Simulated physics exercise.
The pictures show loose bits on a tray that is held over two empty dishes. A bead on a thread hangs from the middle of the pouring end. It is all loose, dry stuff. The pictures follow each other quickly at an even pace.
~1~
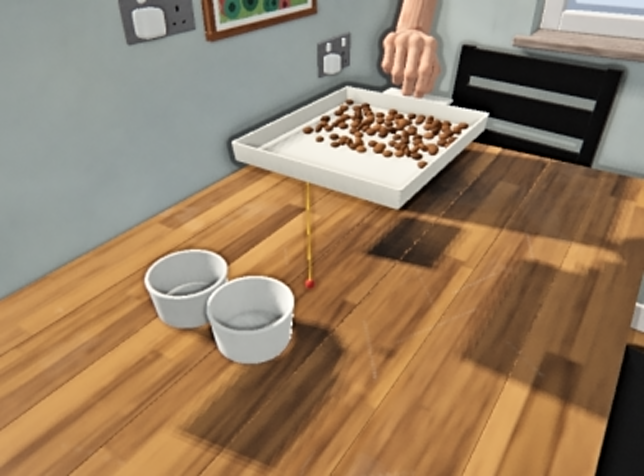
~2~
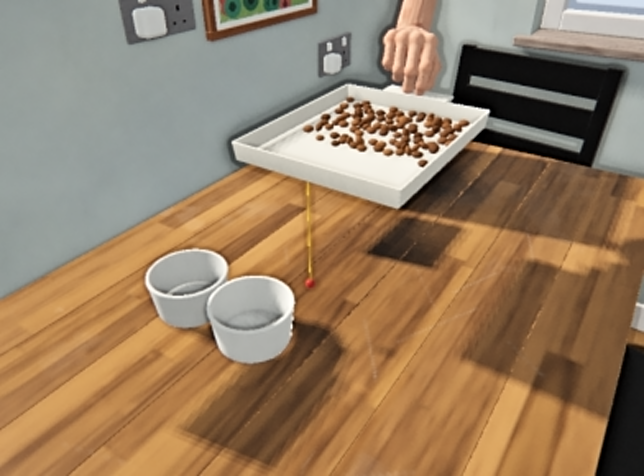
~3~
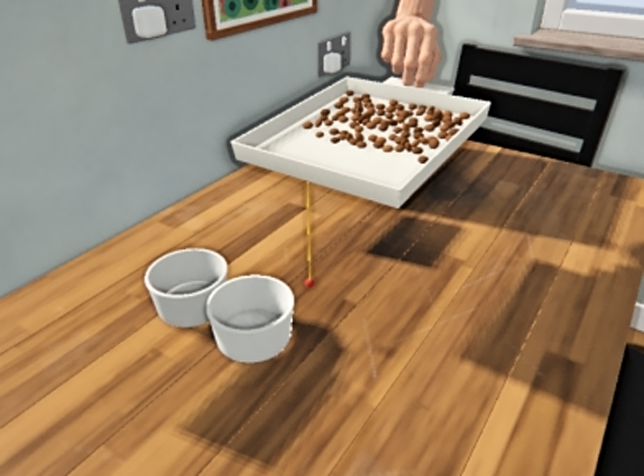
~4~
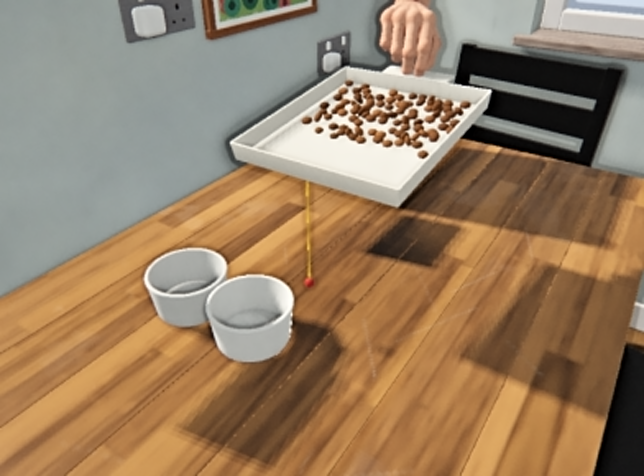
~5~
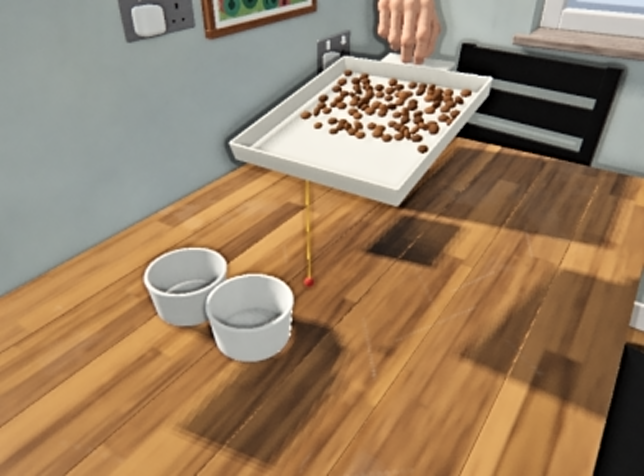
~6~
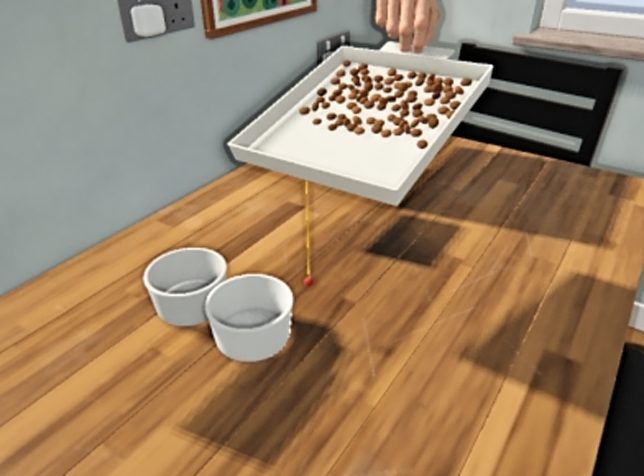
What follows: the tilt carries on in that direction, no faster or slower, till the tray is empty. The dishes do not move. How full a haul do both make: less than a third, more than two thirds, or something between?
Caught overall: From one third to two thirds.
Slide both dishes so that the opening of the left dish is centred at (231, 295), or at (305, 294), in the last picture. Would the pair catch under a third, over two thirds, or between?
In turn: More than two thirds; below one third.
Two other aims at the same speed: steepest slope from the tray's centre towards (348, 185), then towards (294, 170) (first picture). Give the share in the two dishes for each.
About 0 and 70 per cent.
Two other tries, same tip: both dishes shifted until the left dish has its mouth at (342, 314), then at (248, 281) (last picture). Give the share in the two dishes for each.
Near 10 % and 60 %.
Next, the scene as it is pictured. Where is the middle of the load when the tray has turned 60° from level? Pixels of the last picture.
At about (302, 158).
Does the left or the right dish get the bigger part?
More ends in right.
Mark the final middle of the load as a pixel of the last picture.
At about (265, 343).
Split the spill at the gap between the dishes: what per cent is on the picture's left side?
It comes to 10 per cent or so.
Soon, tray tipped steeply; nearly all on the tray; a small part in the air.
A while on, tray tipped past a quarter turn; about two thirds on the tray; a small part in the right dish; a stray few in the left dish; a small part outside both; about a quarter in the air.
Towards the end, tray tipped past a quarter turn; about half in the right dish; a small part in the left dish; about half outside both.
Finally, tray tipped past a quarter turn; about half in the right dish; a small part in the left dish; about half outside both.
